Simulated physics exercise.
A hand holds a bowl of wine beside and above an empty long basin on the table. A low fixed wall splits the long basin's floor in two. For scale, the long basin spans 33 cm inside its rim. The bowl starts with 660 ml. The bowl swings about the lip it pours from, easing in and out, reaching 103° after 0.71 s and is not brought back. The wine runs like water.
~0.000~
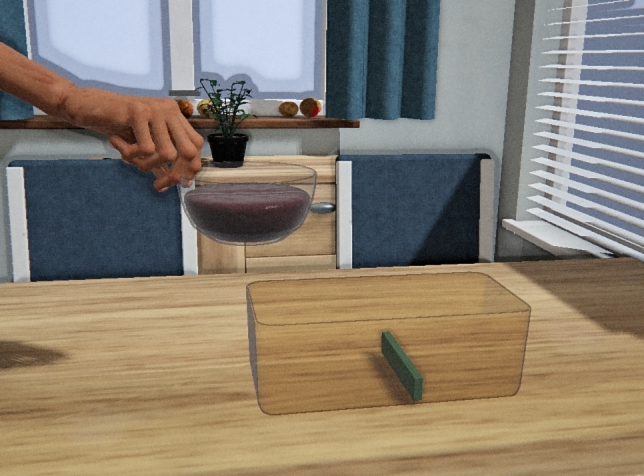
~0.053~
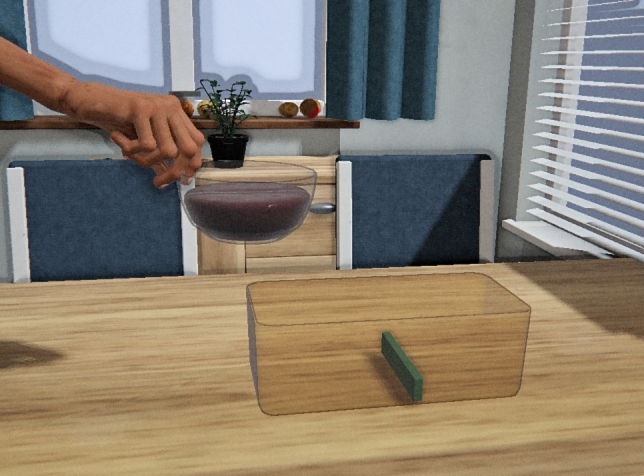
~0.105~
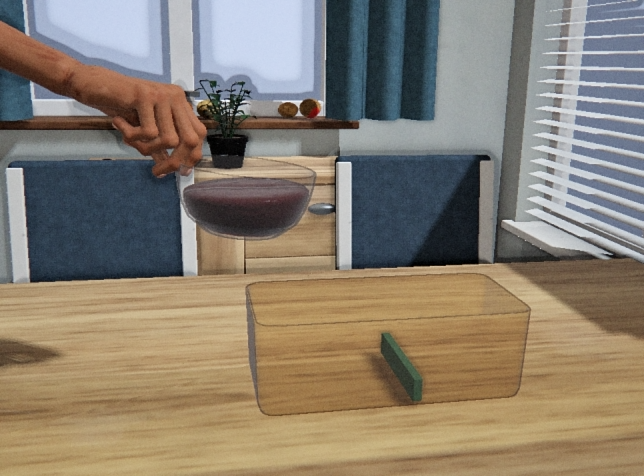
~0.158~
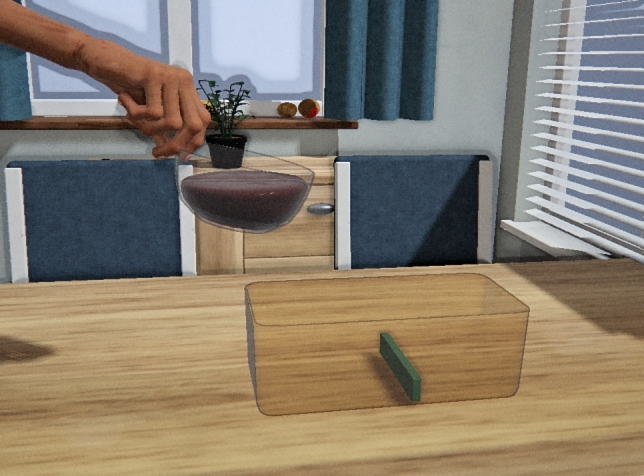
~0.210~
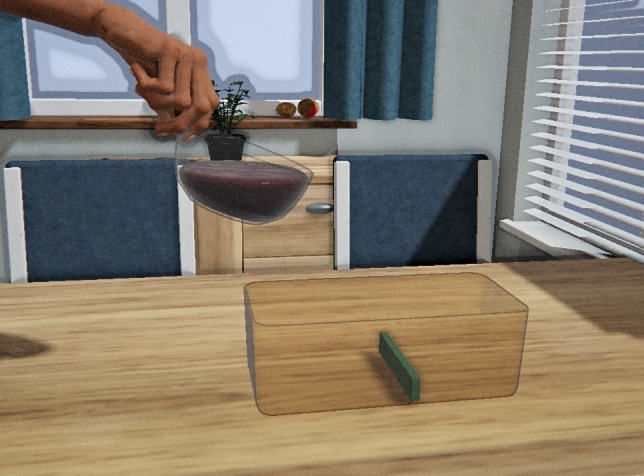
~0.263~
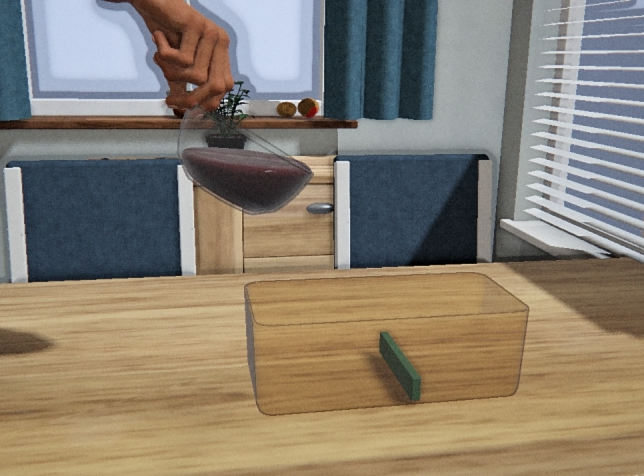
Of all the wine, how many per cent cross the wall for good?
Roughly 56 per cent is past the wall.
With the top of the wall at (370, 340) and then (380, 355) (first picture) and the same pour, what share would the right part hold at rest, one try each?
First 85, then 75 per cent.
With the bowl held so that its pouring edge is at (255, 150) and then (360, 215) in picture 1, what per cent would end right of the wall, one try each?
In turn about 15 and 70 per cent.
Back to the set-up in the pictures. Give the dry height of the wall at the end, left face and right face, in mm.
Left about 20 mm, right about 10 mm.
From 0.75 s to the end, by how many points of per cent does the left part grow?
Some 22 per cent.
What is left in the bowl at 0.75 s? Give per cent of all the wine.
About 1 per cent.
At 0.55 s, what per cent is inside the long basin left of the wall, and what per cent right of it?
Near 6 on the left, 0 on the right.
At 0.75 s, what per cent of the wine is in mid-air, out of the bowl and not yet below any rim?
Near 18 in a hundred.
After 0.55 s the tilt is 90° and 34 per cent is still to pour, 6 is left of the wall and 0 right of it.
After 0.75 s the tilt is 103° and 1 per cent is still to pour, 16 is left of the wall and 66 right of it.
After 0.97 s the tilt is 103° and 0 per cent is still to pour, 32 is left of the wall and 59 right of it.
After 1.21 s the tilt is 103° and 0 per cent is still to pour, 37 is left of the wall and 57 right of it.
In the end 39 per cent lies left of the wall, 56 right of it and 5 outside.
